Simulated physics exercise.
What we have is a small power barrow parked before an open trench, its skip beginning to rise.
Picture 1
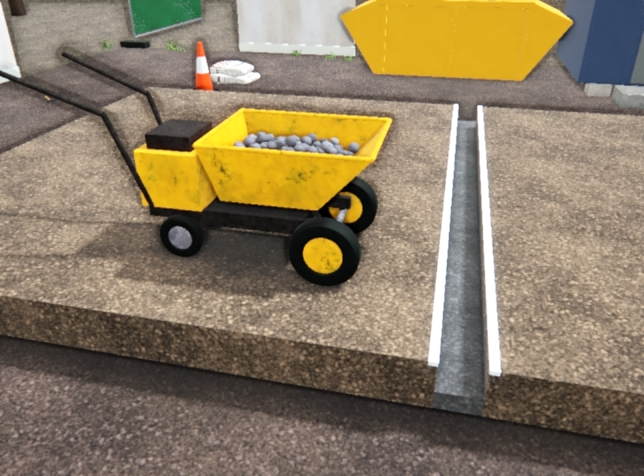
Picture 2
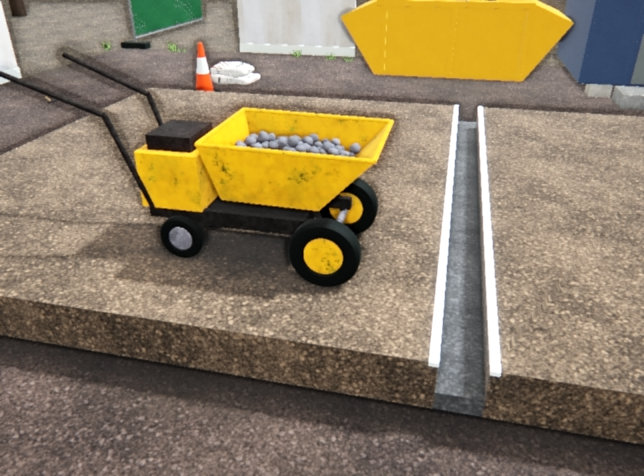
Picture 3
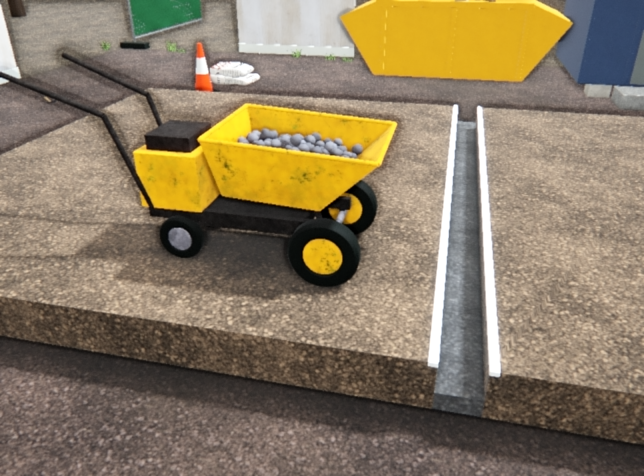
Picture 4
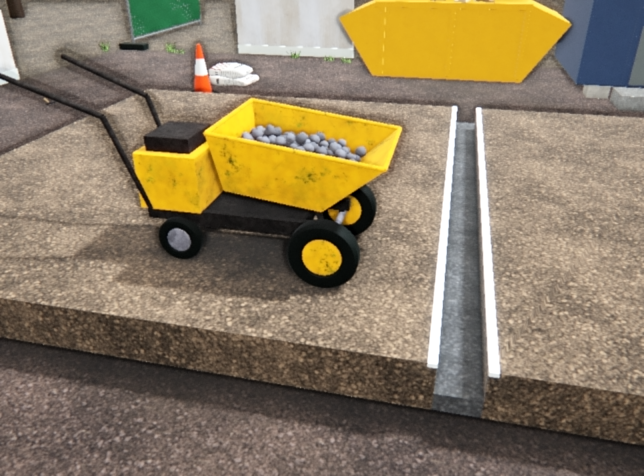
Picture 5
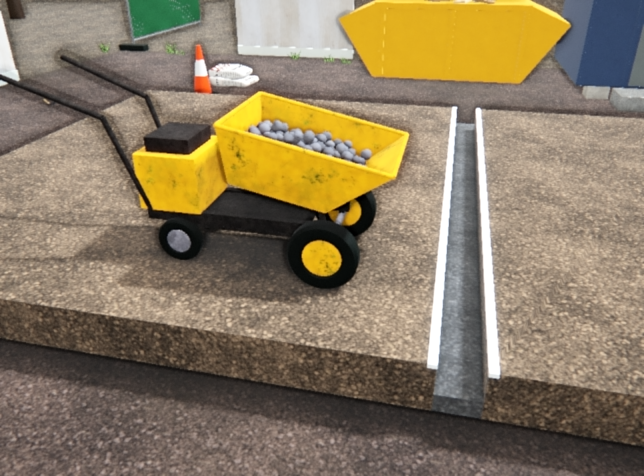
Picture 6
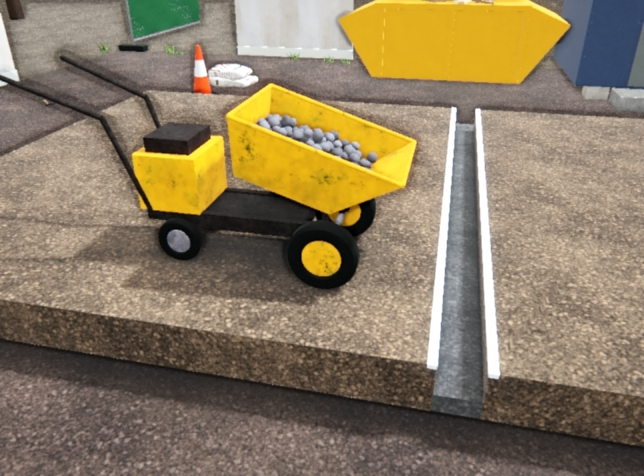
At the start, a small yellow power barrow loaded with round grey cobbles stands to the left of a narrow open trench, its skip level. The skip's rear slowly rises as its front lip tilts down and edges right, until it is clearly tipped, the cobbles still inside and the wheels unmoved.
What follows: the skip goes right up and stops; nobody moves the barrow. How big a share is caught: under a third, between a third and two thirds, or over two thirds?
Between the edges lies over two thirds of the load.
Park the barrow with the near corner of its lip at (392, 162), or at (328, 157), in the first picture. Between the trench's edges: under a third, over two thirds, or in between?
In turn: Between a third and two thirds; in the middle band.
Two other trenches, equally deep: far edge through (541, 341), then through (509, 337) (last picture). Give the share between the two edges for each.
Near 100 % and 90 %.
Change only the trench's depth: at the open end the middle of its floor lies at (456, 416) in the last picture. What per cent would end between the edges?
It comes to 90 per cent or so.
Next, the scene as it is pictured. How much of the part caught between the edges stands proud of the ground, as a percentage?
It comes to 20 per cent or so.
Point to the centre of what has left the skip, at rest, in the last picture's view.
Roughly at (465, 282).
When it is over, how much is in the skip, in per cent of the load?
Near 0 %.
Soon after the last picture, skip tipped steeply; all in the skip.
A little later, skip tipped steeply; most in the skip; a stray few short of the trench; a small part in or heaped over the trench; a stray few beyond it; a stray few falling.
Later still, skip tipped right over; a small part in the skip; a small part short of the trench; about two thirds in or heaped over the trench; a small part beyond it.
By the end, skip tipped right over; a stray few in the skip; a small part short of the trench; most in or heaped over the trench; about a quarter beyond it.
